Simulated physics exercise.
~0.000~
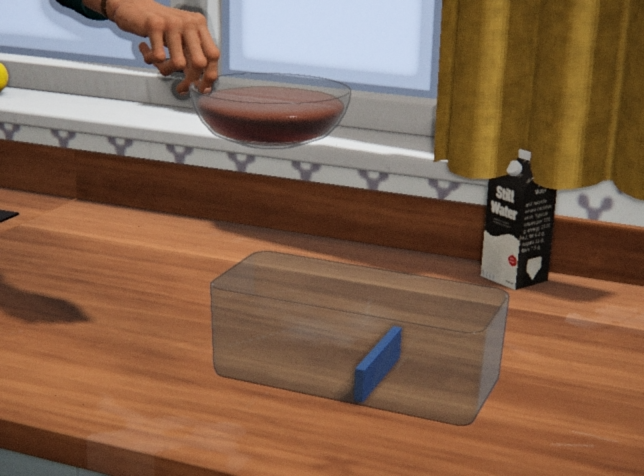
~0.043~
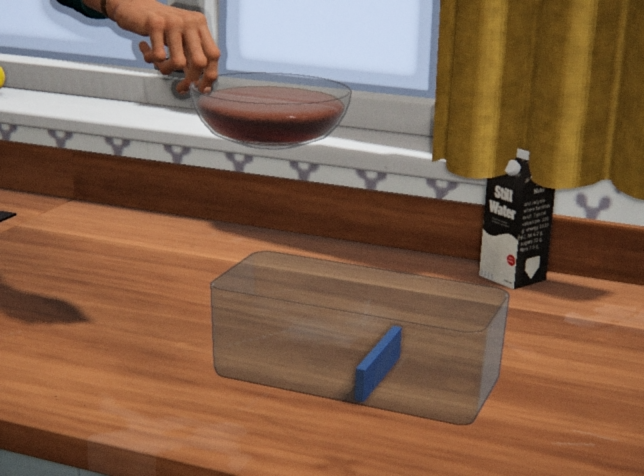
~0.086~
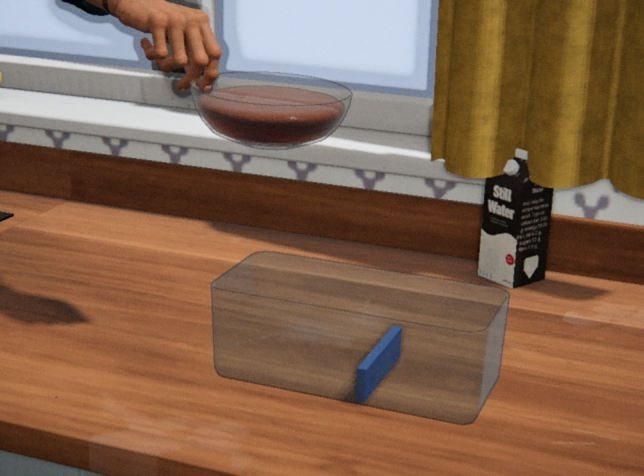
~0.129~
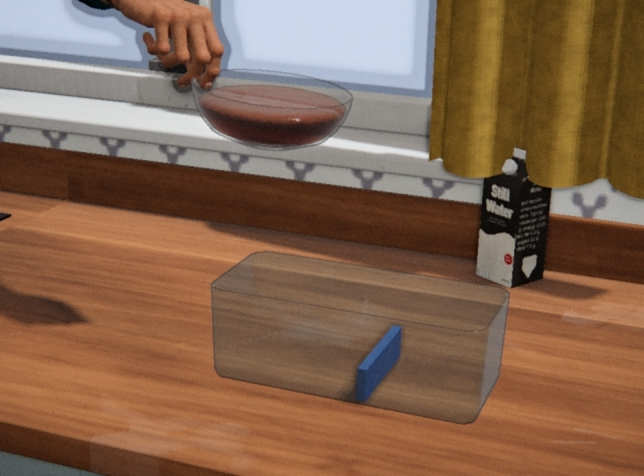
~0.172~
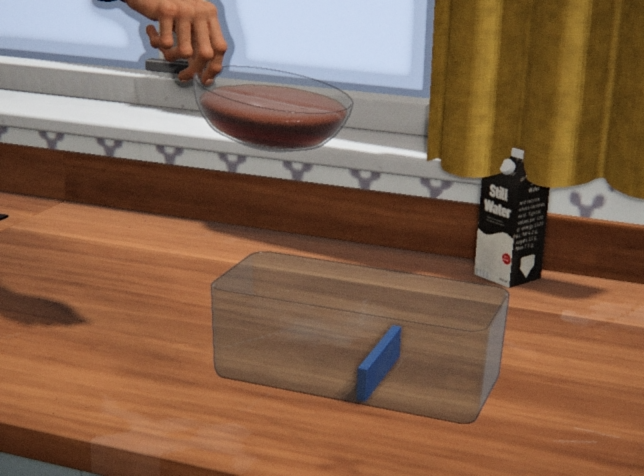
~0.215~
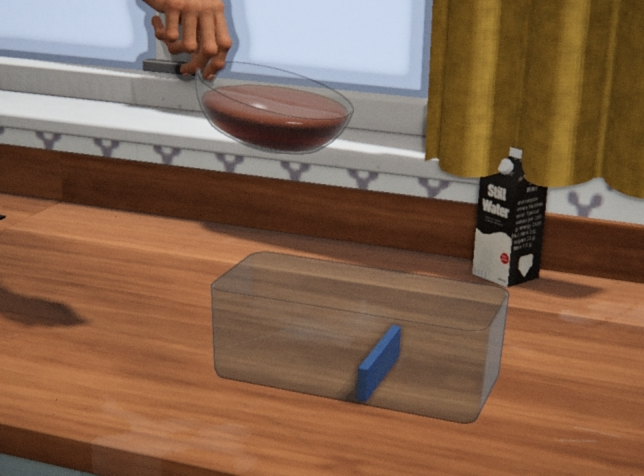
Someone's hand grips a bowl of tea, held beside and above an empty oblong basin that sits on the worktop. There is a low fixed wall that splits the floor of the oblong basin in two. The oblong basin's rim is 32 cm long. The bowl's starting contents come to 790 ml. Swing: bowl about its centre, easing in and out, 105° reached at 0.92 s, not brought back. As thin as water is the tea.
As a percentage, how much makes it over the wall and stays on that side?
Some 56 per cent makes it over and stays.
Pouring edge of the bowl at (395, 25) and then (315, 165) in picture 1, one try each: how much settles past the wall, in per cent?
60 and 15 %.
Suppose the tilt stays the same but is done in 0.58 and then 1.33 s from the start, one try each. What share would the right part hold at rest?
It comes to 40 per cent, and then 65 per cent.
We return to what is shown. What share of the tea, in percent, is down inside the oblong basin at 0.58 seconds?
Some 18 per cent.
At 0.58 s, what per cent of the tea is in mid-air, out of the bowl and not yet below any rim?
60 %.
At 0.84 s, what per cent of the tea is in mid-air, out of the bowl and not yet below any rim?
About 7 per cent.
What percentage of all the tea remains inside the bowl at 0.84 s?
Around 0 in a hundred.
Then, 0.58 s in, the tilt is 73° and 22 per cent is still to pour, 2 is left of the wall and 16 right of it.
Then, 0.84 s in, the tilt is 103° and 0 per cent is still to pour, 34 is left of the wall and 56 right of it.
Then, 1.12 s in, the tilt is 105° and 0 per cent is still to pour, 41 is left of the wall and 56 right of it.
Then, 1.42 s in, the tilt is 105° and 0 per cent is still to pour, 41 is left of the wall and 56 right of it.
Finally, 41 per cent lies left of the wall, 56 right of it and 3 outside.
